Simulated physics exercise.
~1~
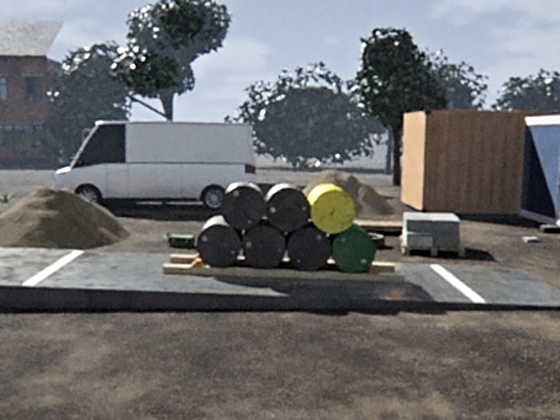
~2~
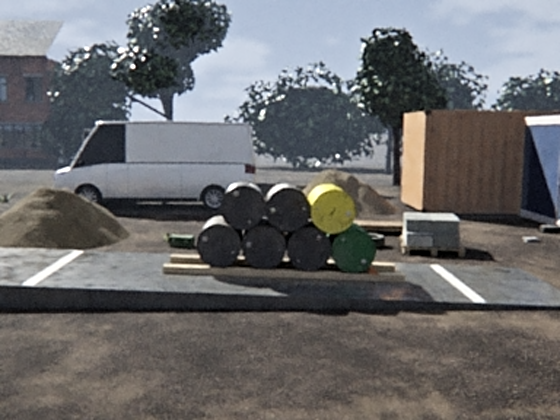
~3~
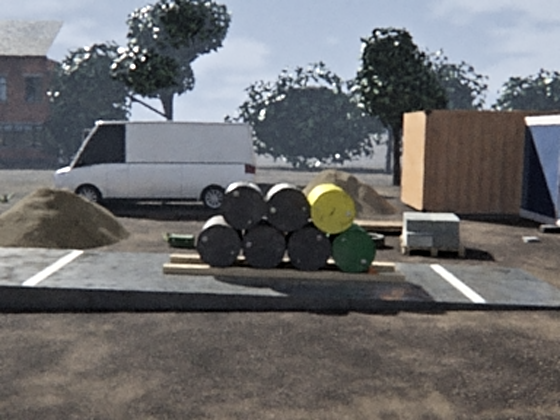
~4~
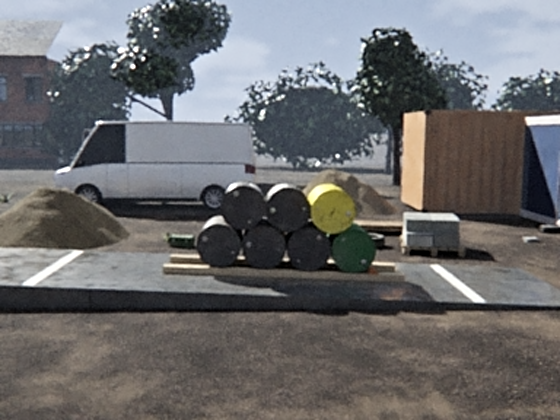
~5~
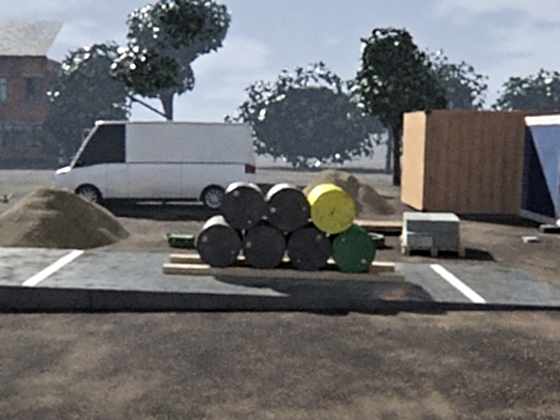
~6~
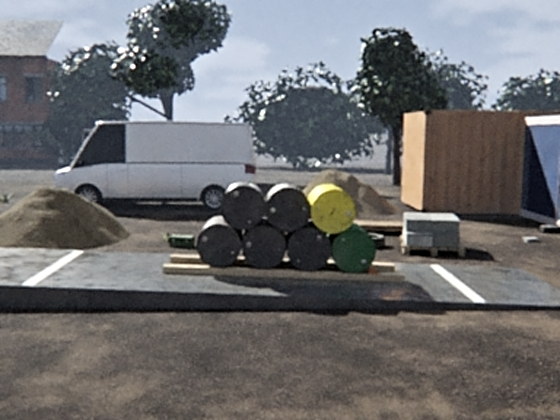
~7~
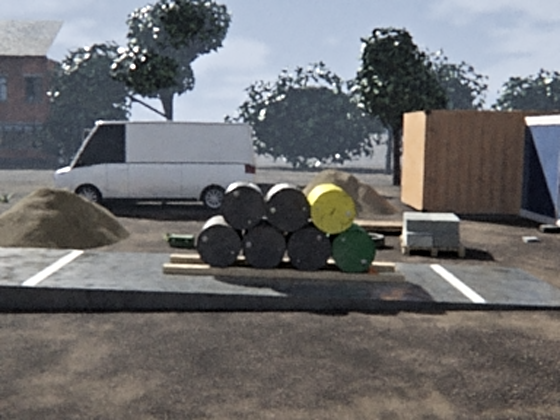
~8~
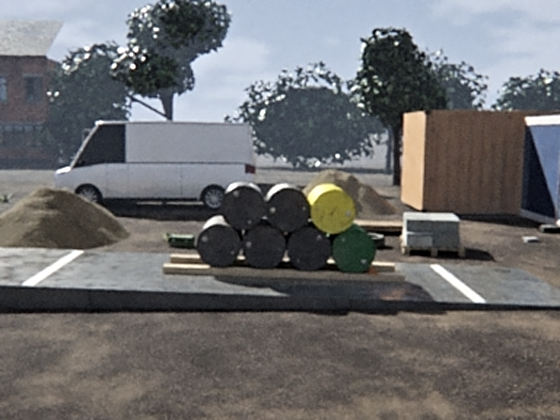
Seven stacked drums, one yellow and one green, resting motionless on timber bearers between white lines, a white van parked behind.
